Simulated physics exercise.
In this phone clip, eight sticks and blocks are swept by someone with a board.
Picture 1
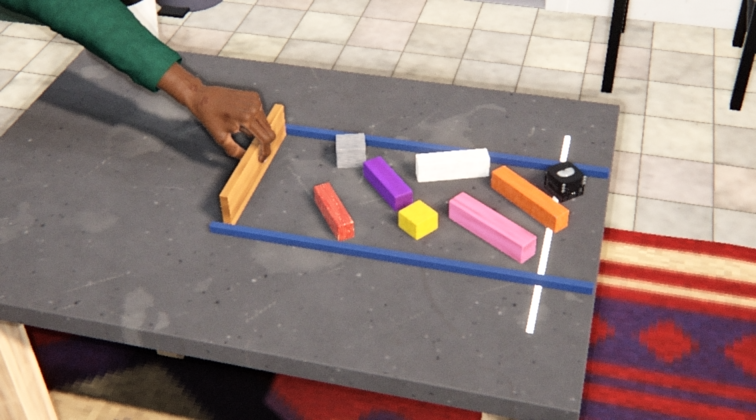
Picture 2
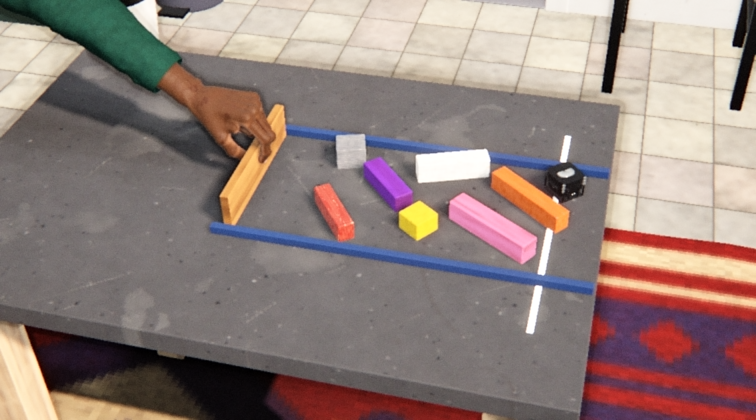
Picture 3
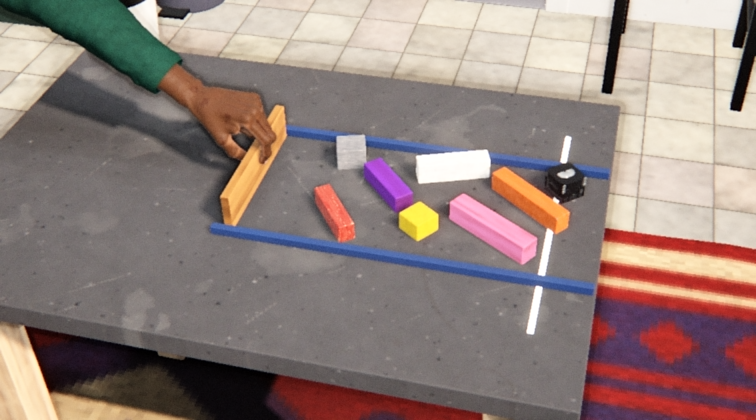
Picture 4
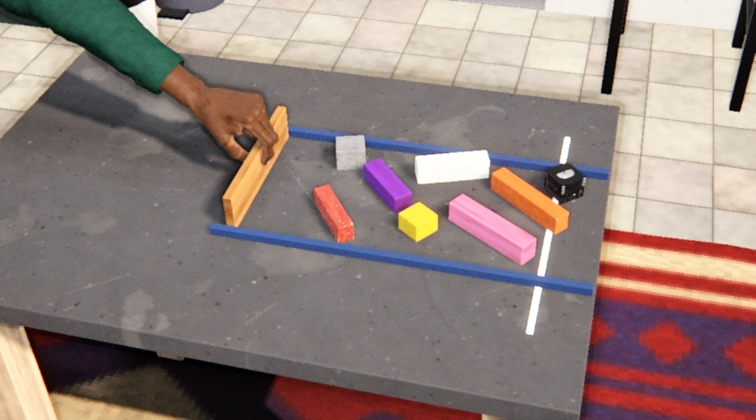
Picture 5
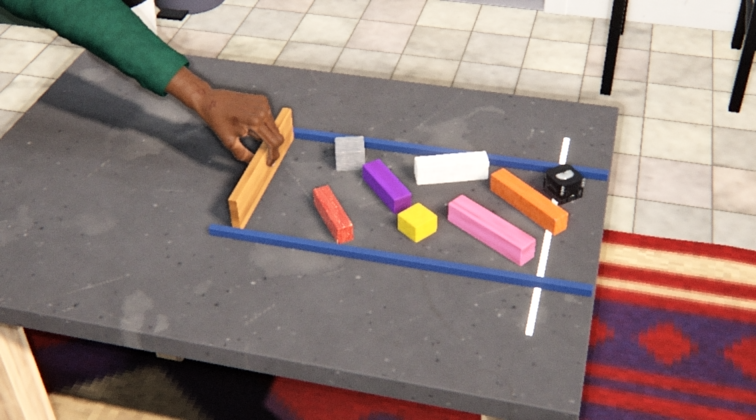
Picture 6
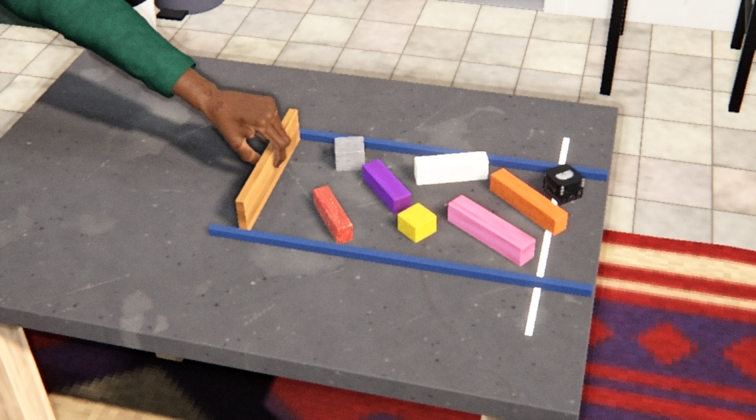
On a dark table, a hand slides a wooden board slightly right toward colourful blocks.
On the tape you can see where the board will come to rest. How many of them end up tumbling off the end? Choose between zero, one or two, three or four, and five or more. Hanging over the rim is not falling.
The count is three or four.
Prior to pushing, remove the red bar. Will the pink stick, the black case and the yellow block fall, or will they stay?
Result - pink stick: Up; black case: Gone; yellow block: Up.
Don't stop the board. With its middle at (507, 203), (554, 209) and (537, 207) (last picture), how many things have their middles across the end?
First 0, then 4, then 3.
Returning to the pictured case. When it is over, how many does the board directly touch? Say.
In total, 3.
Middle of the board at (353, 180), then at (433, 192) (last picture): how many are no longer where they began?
At the first spot 3, then 7.
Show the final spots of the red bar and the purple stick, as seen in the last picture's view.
The red bar ends at (553, 251) and the purple stick at (572, 218).
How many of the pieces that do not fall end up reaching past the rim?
That'd be 1.
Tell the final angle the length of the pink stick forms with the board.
Roughly 20° out of line.
A little later, none off yet; black case at rest near (563, 184); orange bar at rest near (528, 201); pink stick at rest near (490, 229).
Next, none off yet; black case at rest near (563, 184); orange bar moving near (534, 207); pink stick shifted a little near (503, 230).
Later still, none off yet; black case shifted about its own width near (587, 199); orange bar shifted a little near (574, 223); pink stick shifted about its own width near (556, 232).
When it is over, the number that fall off is three or four; down, white bar, orange bar and black case.
